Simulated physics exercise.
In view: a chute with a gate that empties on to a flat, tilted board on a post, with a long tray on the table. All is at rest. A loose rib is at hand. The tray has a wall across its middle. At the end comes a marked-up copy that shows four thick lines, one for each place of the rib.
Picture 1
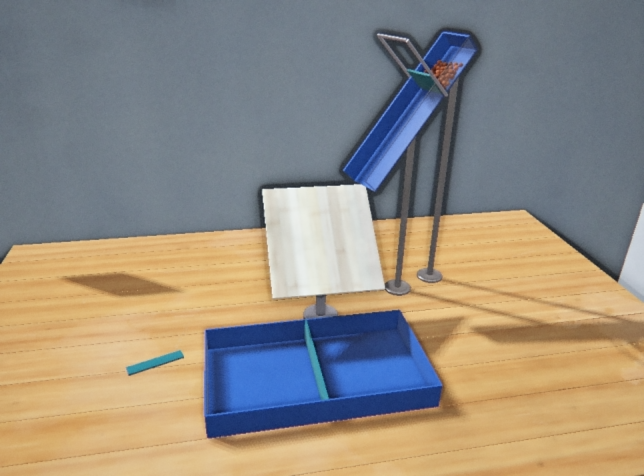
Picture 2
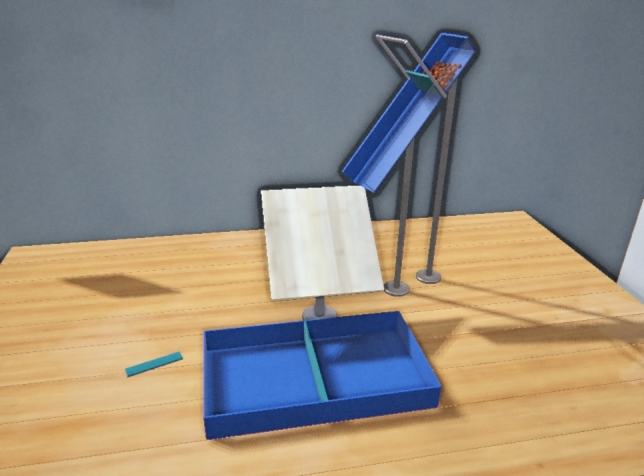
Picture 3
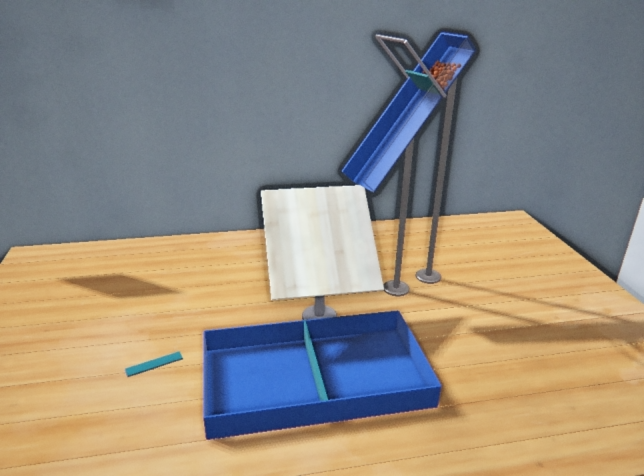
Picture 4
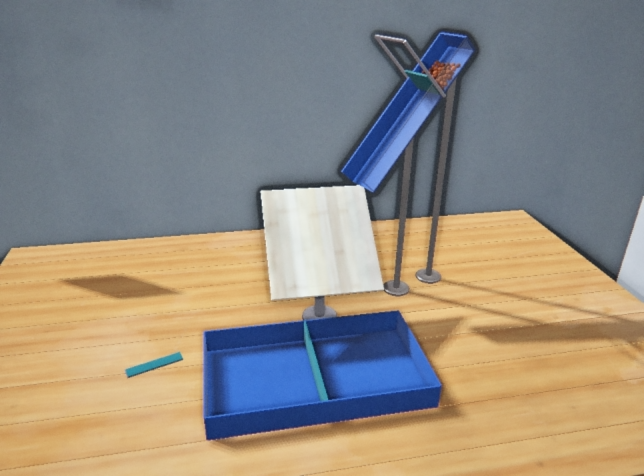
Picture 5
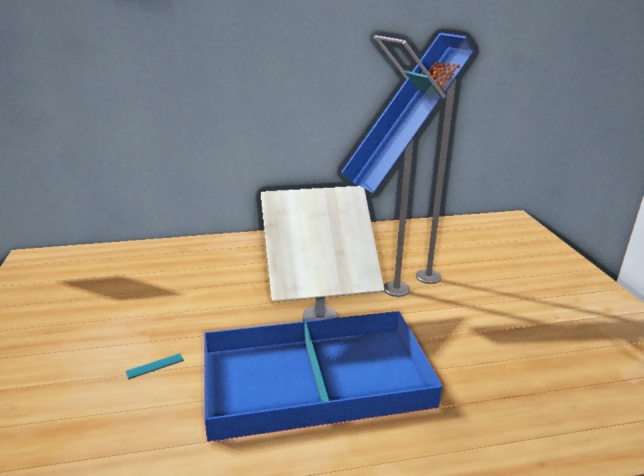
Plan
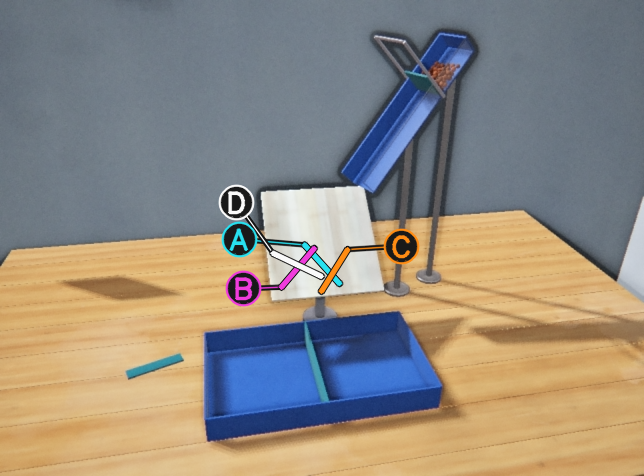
The clip opens on a raised blue chute holding small reddish-brown pellets behind a gate, above a pale tilted board and a blue tray with a teal divider on a wooden table. A loose teal strip lies to the left, and nothing visibly moves through to the end.
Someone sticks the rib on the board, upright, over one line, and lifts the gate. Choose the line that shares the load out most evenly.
Go for B.
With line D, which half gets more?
The right half.
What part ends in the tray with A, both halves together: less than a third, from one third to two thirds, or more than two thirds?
It is more than two thirds.
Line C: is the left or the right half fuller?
More lands on the left.
On the marked copy, line A from (304, 244) to (339, 283); line B from (314, 248) to (281, 287); line C from (347, 249) to (321, 291); line D from (273, 253) to (321, 276).
With A, of what is caught, a small part in the left half, nearly all in the right.
With B, of what is caught, about two thirds in the left half, about a third in the right.
With C, of what is caught, nearly all in the left half, a stray few in the right.
With D, of what is caught, a small part in the left half, nearly all in the right.
